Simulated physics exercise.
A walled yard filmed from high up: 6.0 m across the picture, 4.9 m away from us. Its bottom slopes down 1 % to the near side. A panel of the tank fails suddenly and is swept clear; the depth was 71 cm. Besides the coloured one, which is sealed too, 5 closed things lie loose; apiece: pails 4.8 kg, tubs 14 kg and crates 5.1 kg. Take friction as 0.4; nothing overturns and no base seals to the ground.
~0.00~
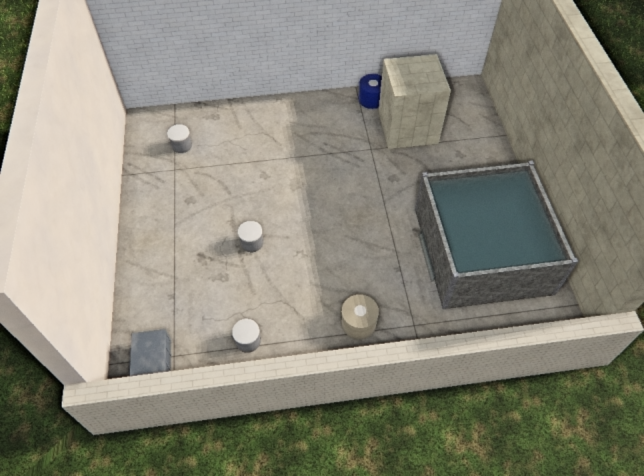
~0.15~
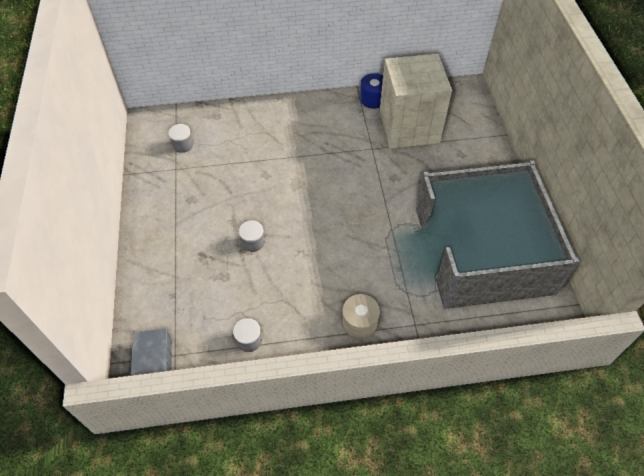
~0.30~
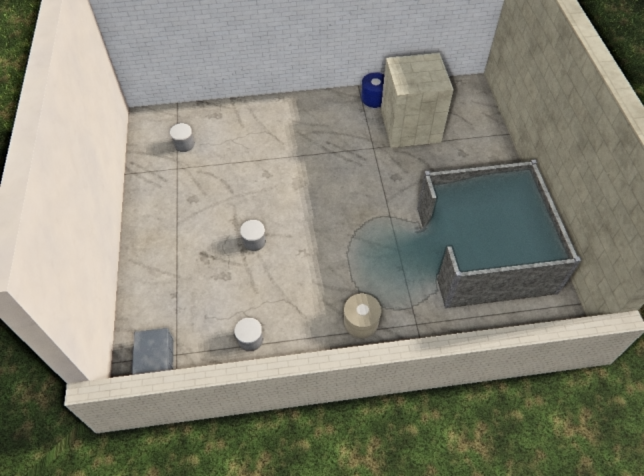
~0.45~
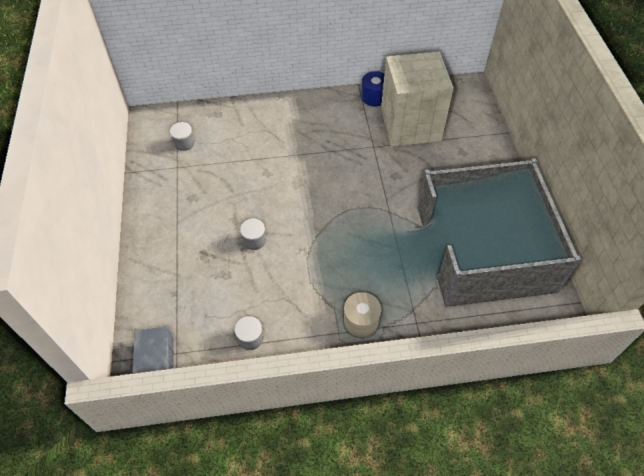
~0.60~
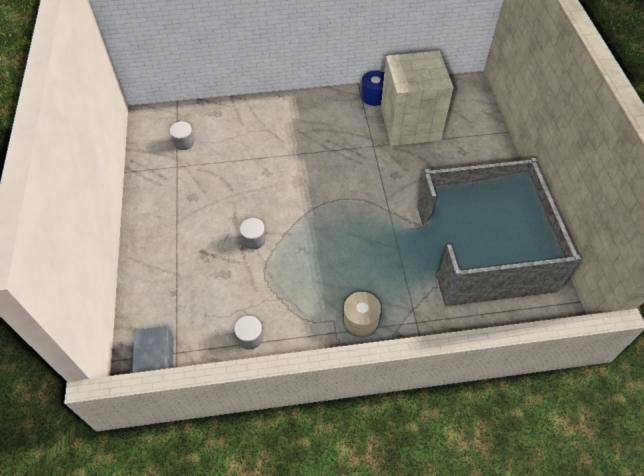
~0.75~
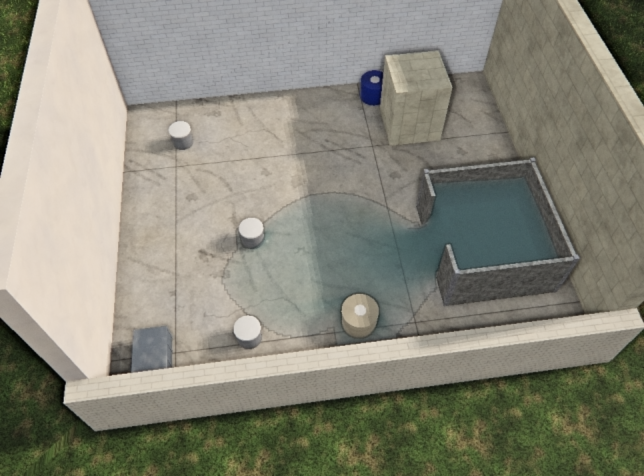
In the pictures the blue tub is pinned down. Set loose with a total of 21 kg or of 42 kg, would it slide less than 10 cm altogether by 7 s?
I expect that the lower weight is enough.
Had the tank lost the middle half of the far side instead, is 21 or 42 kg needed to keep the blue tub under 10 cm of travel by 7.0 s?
In that case neither weight holds it.
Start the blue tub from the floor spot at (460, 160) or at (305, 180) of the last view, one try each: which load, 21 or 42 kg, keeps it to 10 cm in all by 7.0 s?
In turn: Either load holds; the smaller is enough.
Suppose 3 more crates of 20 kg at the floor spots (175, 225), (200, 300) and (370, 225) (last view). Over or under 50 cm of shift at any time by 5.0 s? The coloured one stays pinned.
In turn: Past it, more, over.
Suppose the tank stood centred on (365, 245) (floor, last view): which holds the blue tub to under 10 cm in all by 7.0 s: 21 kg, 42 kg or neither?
In that case the smaller load will do.
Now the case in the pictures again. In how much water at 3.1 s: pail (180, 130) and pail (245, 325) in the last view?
Roughly 6 and 20 cm.
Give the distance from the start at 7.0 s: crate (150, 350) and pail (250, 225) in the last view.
In that order: 250 cm, 250 cm.
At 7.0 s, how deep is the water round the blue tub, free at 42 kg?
About 8 cm.
After 1.4 s the blue tub would be 0 cm from its start with 21 kg and 0 cm from its start with 42 kg; 0 cm of water round it then.
After 3.1 s the blue tub would be 0 cm from its start with 21 kg and 0 cm from its start with 42 kg; 0 cm of water round it then.
After 4.9 s the blue tub would be 0 cm from its start with 21 kg and 0 cm from its start with 42 kg; 0 cm of water round it then.
After 7.0 s the blue tub would be 2 cm from its start with 21 kg and 0 cm from its start with 42 kg; 8 cm of water round it then.
